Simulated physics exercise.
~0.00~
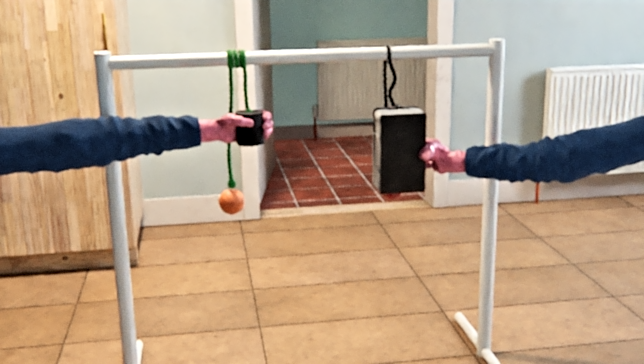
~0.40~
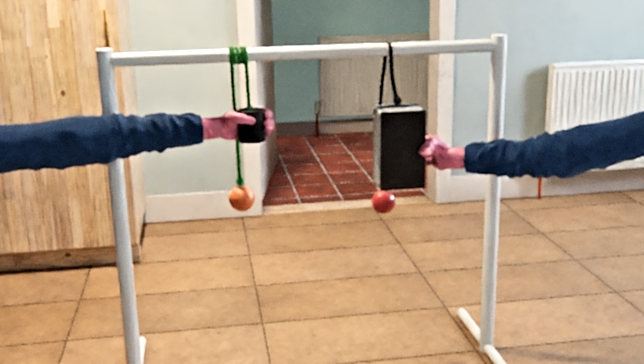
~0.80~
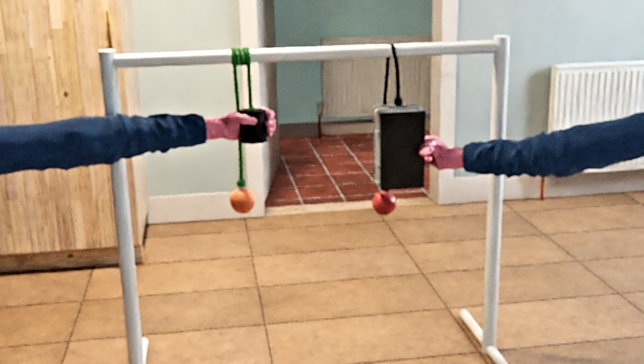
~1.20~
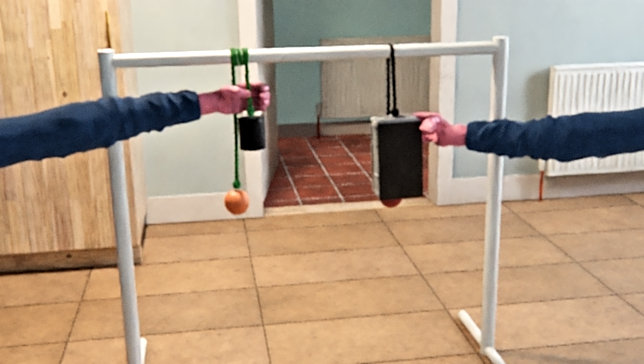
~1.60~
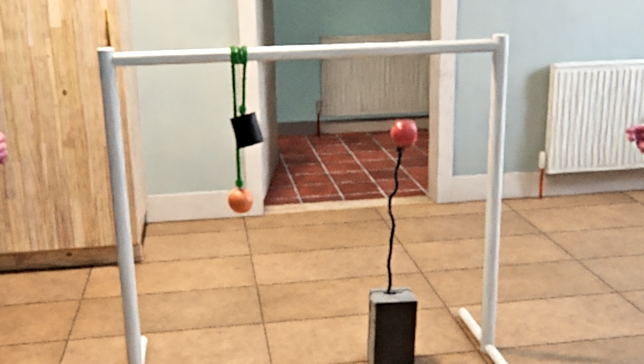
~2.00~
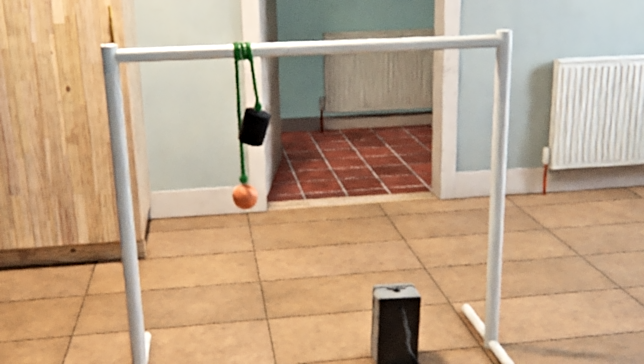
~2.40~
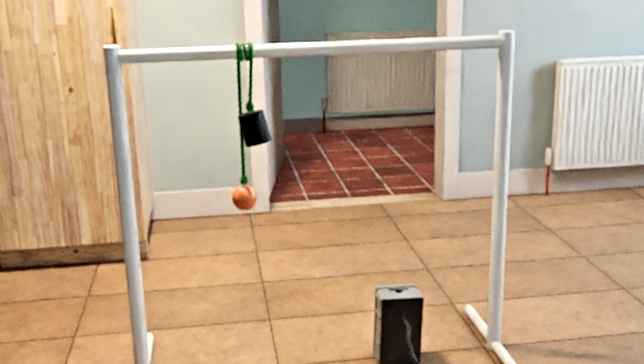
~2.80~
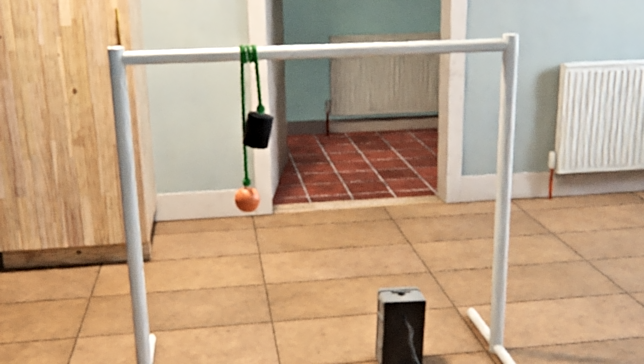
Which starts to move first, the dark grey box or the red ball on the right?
The red ball moves first, showing below the box while the hand still holds the box in place. The box only starts down later, as the hand lets go.
